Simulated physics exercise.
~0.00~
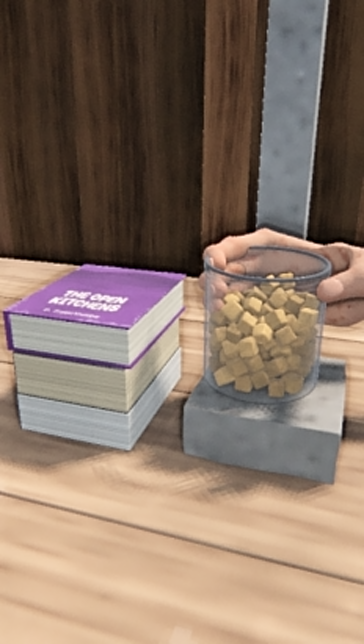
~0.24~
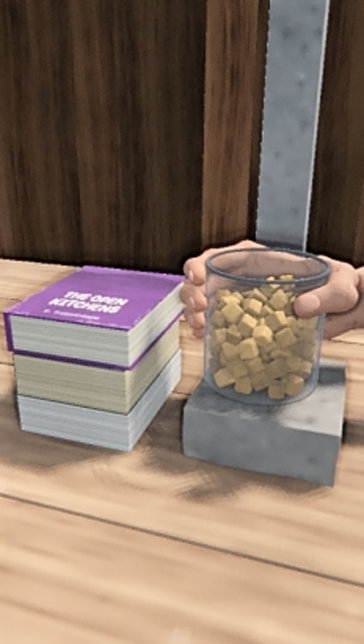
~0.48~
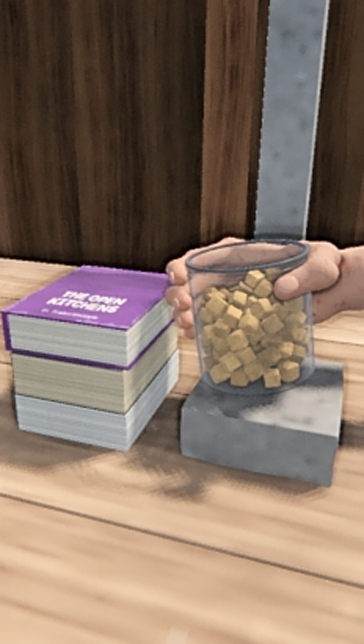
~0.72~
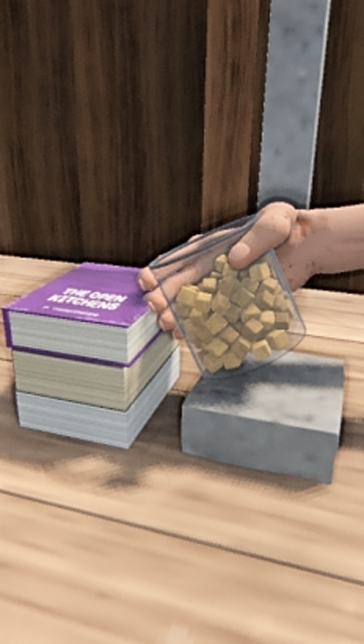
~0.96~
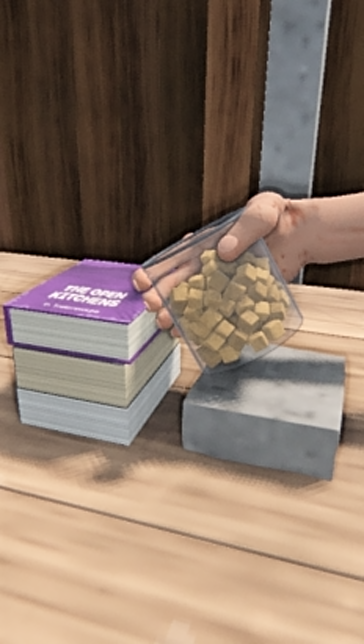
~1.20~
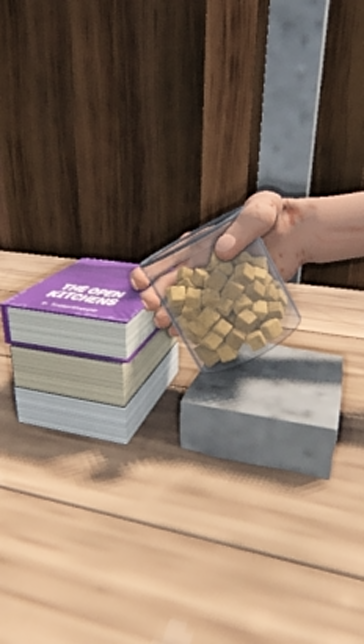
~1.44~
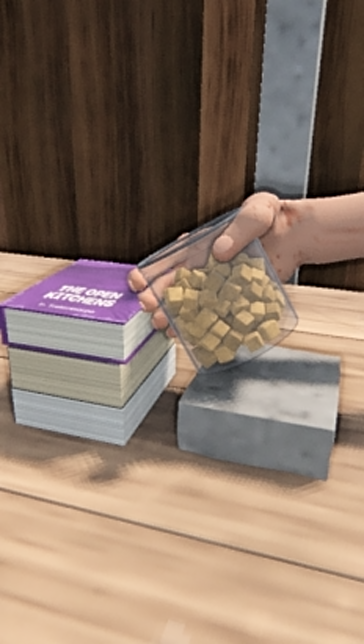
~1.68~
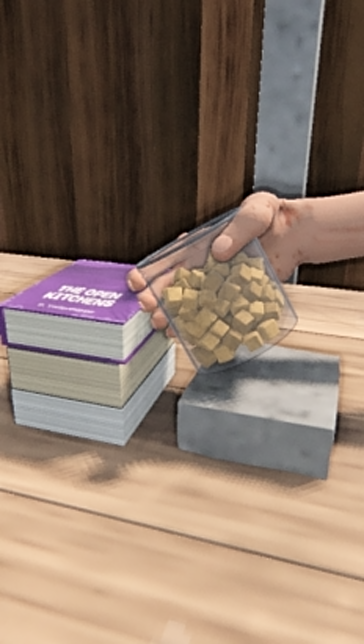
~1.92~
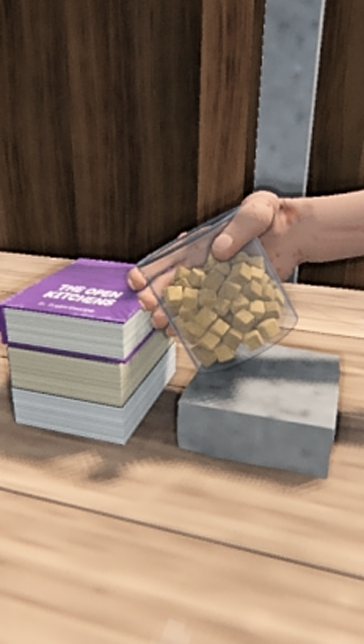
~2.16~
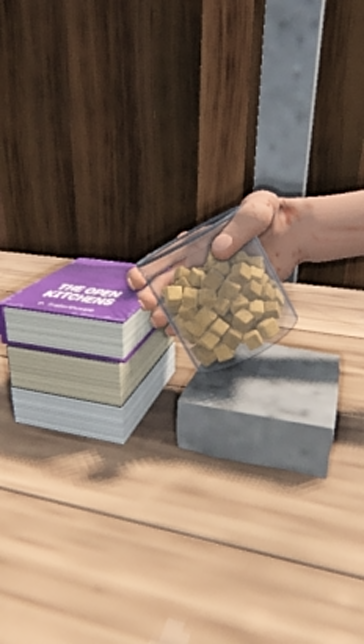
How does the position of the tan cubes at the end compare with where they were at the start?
At the end the cubes are a little higher and further left, still inside the tilted jar beside the books, whereas at the start they were directly above the grey block in the upright jar.
